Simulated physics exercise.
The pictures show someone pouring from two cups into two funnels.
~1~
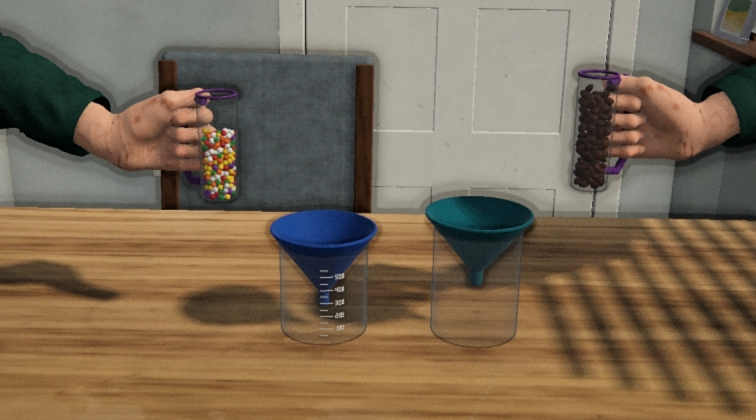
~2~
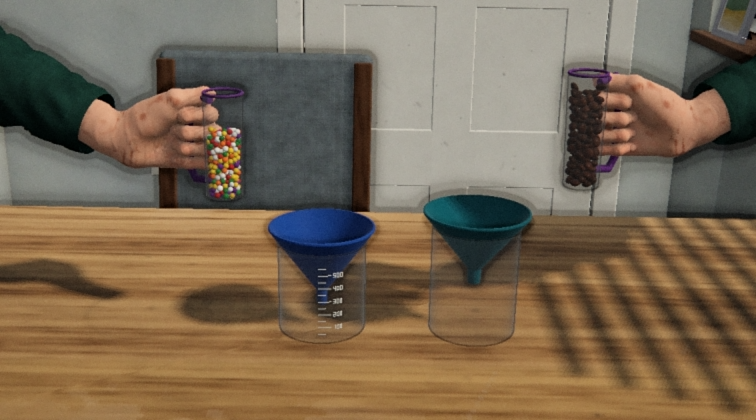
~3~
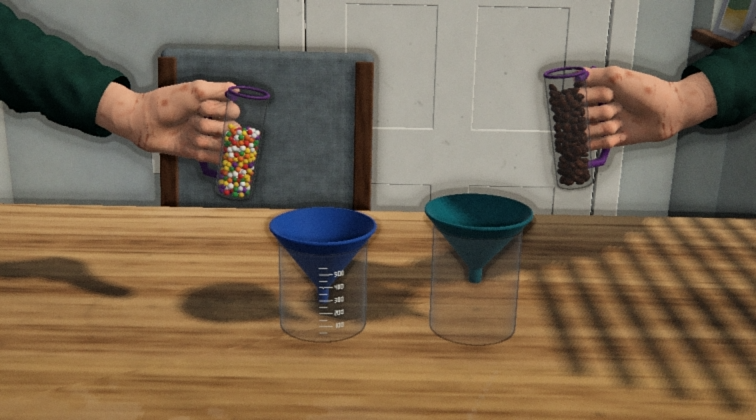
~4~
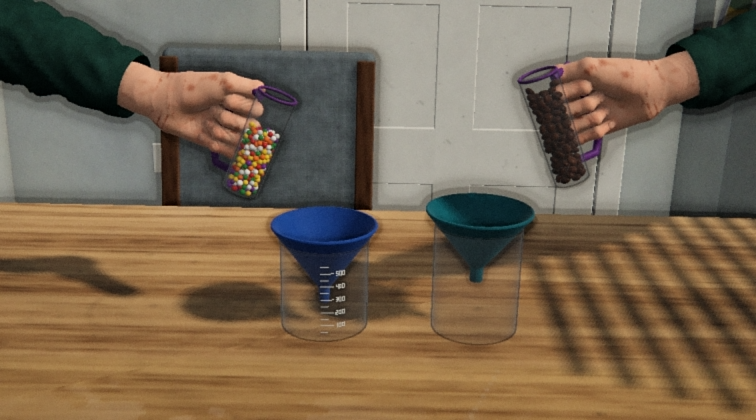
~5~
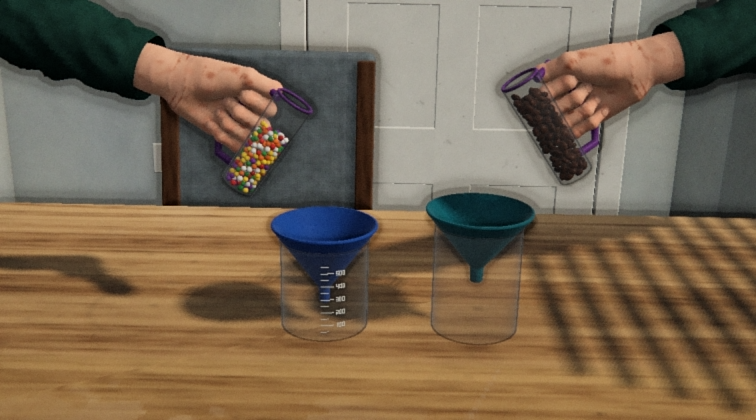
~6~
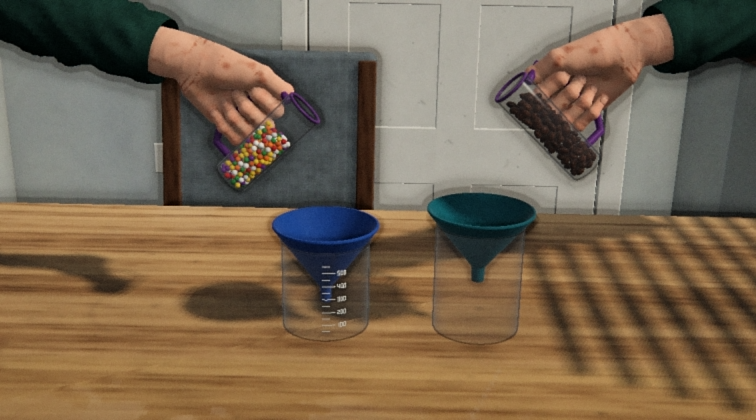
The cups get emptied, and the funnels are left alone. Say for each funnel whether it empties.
The left funnel clogs; the right one clogs.
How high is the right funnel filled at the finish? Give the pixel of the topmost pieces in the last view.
Around (457, 222).
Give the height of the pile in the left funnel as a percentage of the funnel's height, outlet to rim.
Roughly 75 in a hundred.
Then, 0.39 s on from there, left, the whole lot still in the cup; right, the whole lot still in the cup.
Then, 0.80 s on from there, left, all but a few still in the cup, only a few in or over the funnel; right, all but a few still in the cup, only a few in or over the funnel.
Then, 1.28 s on from there, left, near a quarter still in the cup, the bulk in or over the funnel; right, near two thirds still in the cup, near a third in or over the funnel.
In the end, left, all but a few stuck in the funnel, only a few down in the jar; right, the whole lot stuck in the funnel, none at all down in the jar.
